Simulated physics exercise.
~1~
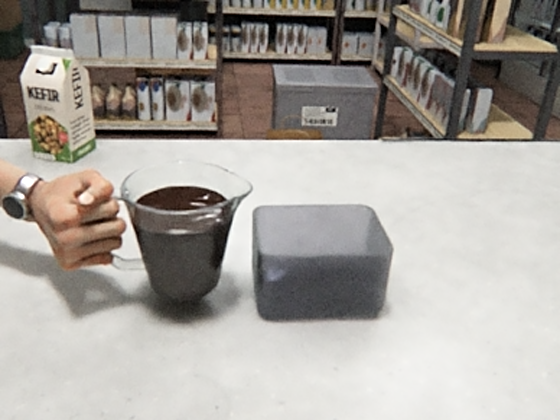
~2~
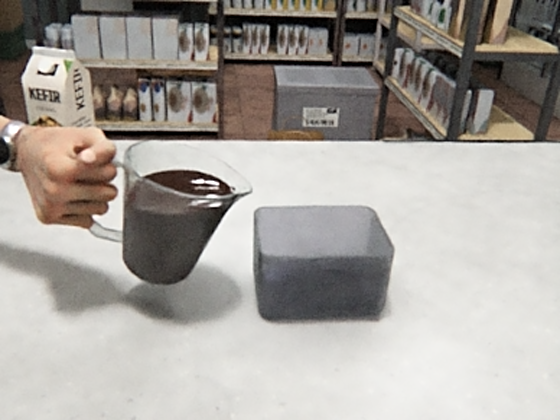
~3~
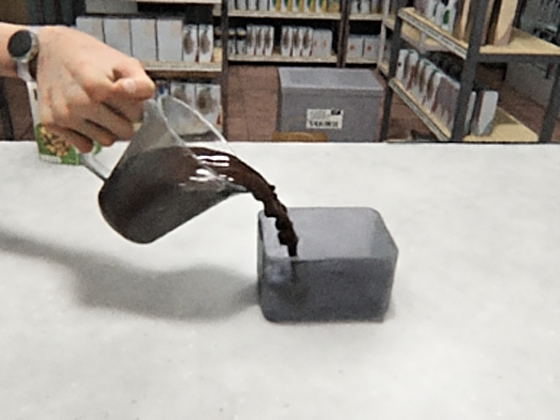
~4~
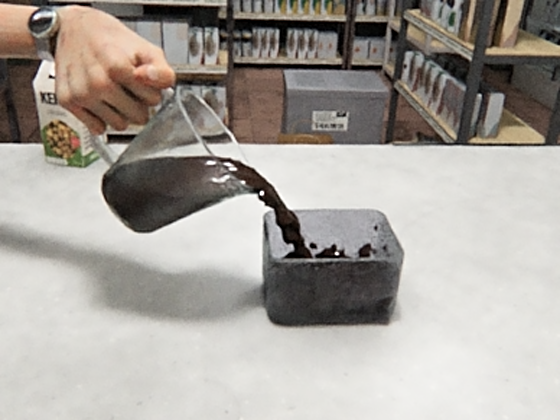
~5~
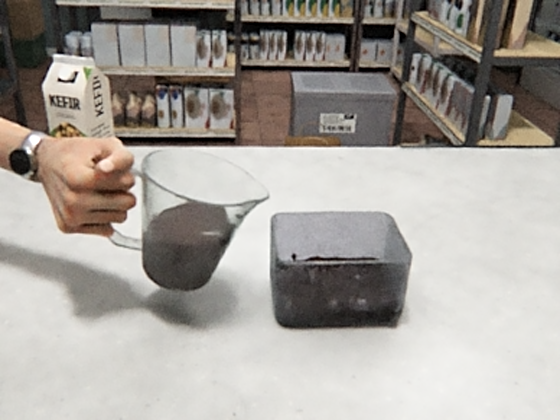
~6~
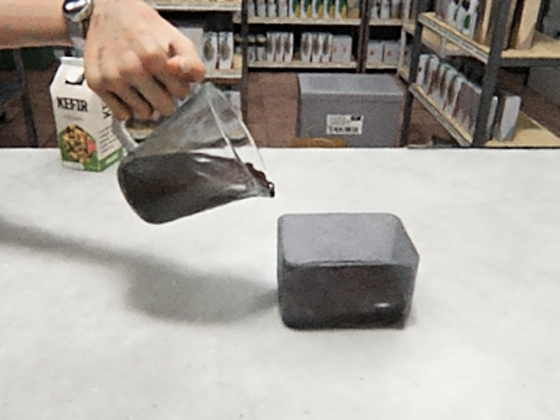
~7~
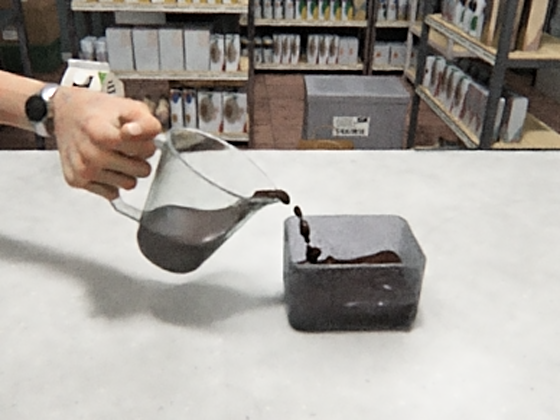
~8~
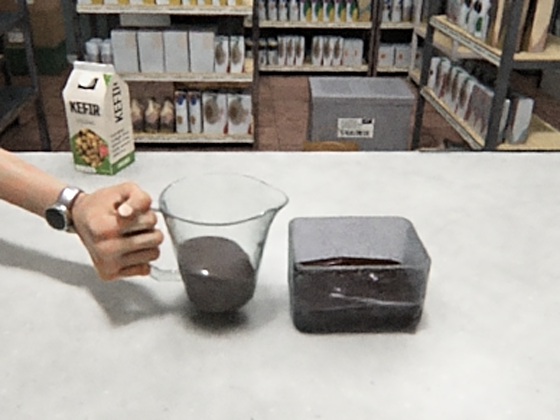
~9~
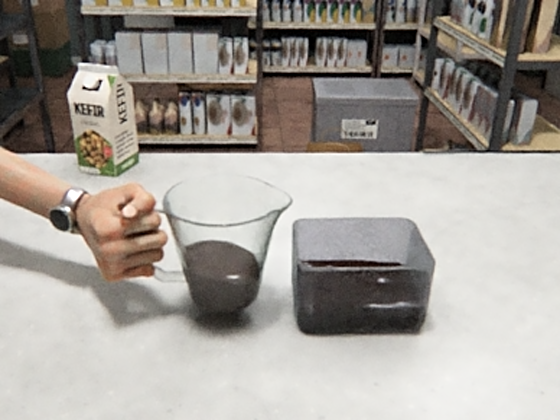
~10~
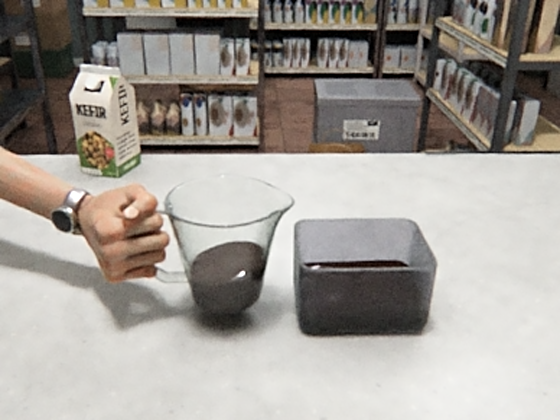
In a storeroom, a hand tips dark coffee from a glass jug into a grey tub in bursts, ending with the jug upright and part-full.
